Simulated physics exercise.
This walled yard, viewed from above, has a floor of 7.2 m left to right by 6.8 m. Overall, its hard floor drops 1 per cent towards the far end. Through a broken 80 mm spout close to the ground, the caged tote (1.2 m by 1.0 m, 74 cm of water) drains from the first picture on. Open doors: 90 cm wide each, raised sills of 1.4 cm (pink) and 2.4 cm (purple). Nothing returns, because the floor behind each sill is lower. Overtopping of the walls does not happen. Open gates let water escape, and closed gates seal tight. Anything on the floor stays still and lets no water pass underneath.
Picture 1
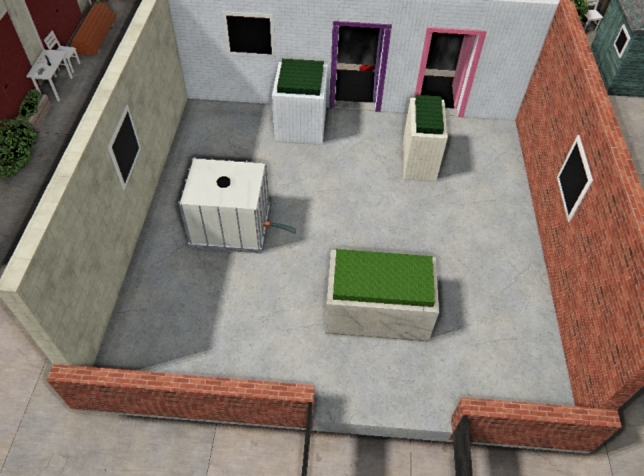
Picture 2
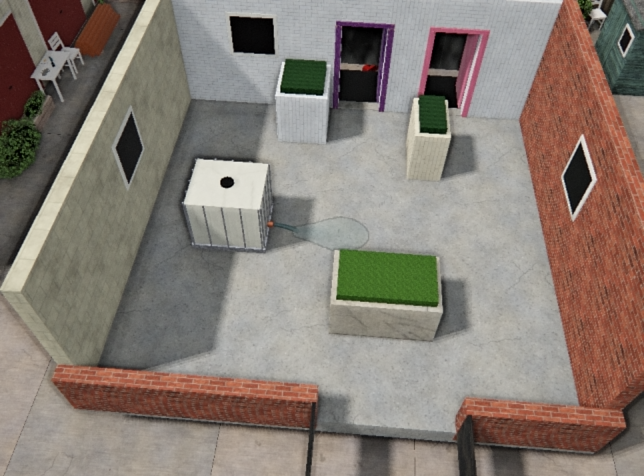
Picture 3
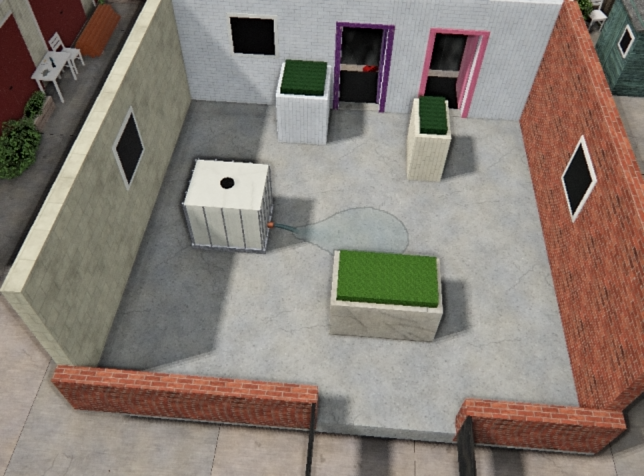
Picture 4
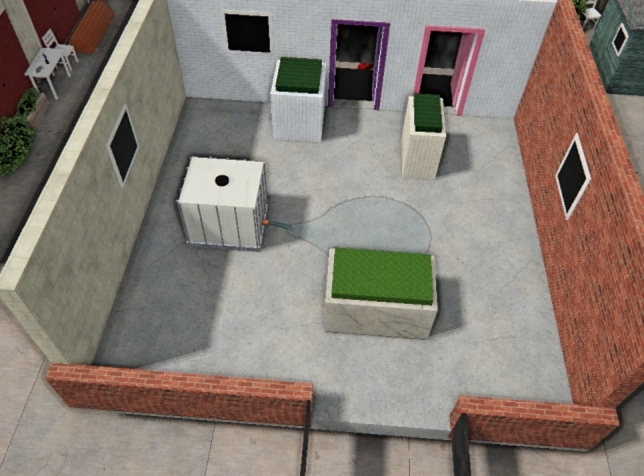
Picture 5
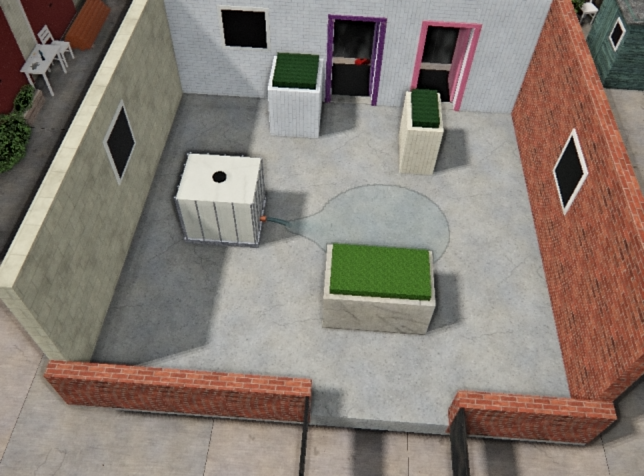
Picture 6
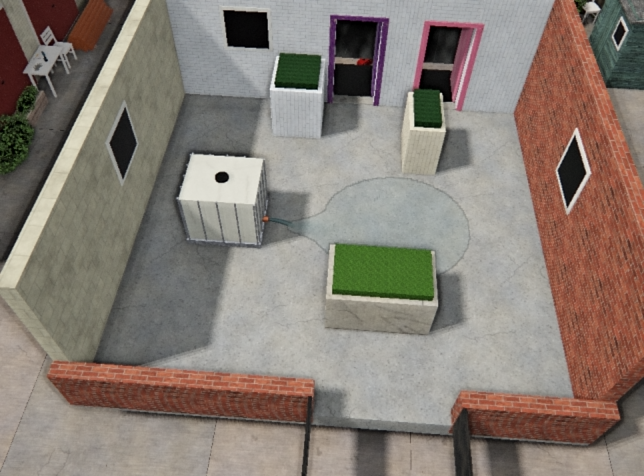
Water jets from a white tank's side and spreads rightward across the walled yard's grey floor.
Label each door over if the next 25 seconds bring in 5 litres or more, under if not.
Pink door over, purple door under.
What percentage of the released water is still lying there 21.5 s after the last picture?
96 %.
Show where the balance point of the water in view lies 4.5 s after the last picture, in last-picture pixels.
Near (427, 216).
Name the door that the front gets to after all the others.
Purple.
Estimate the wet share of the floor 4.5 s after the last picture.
Near 20 per cent is wet.
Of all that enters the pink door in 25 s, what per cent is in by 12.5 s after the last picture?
0 %.
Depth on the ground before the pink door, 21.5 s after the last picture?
About 3.0 centimetres.
Then, 1.5 s after the last picture water covers 15 % of the floor and is deepest (4 cm) near (300, 227); pink door not reached, purple door not reached.
Then, 4.5 s after the last picture water covers 20 % of the floor and is deepest (4 cm) near (300, 227); pink door not reached, purple door not reached.
Then, 8.5 s after the last picture water covers 30 % of the floor and is deepest (4 cm) near (300, 227); pink door not reached, purple door not reached.
Then, 12.5 s after the last picture water covers 35 % of the floor and is deepest (3 cm) near (300, 227); pink door 2.1 cm at the sill, 0 L in, purple door 0.87 cm at the sill, 0 L in.
Then, 21.5 s after the last picture water covers 40 % of the floor and is deepest (4 cm) near (513, 119); pink door 2.9 cm at the sill, 13 L in, purple door 3.2 cm at the sill, 1 L in.
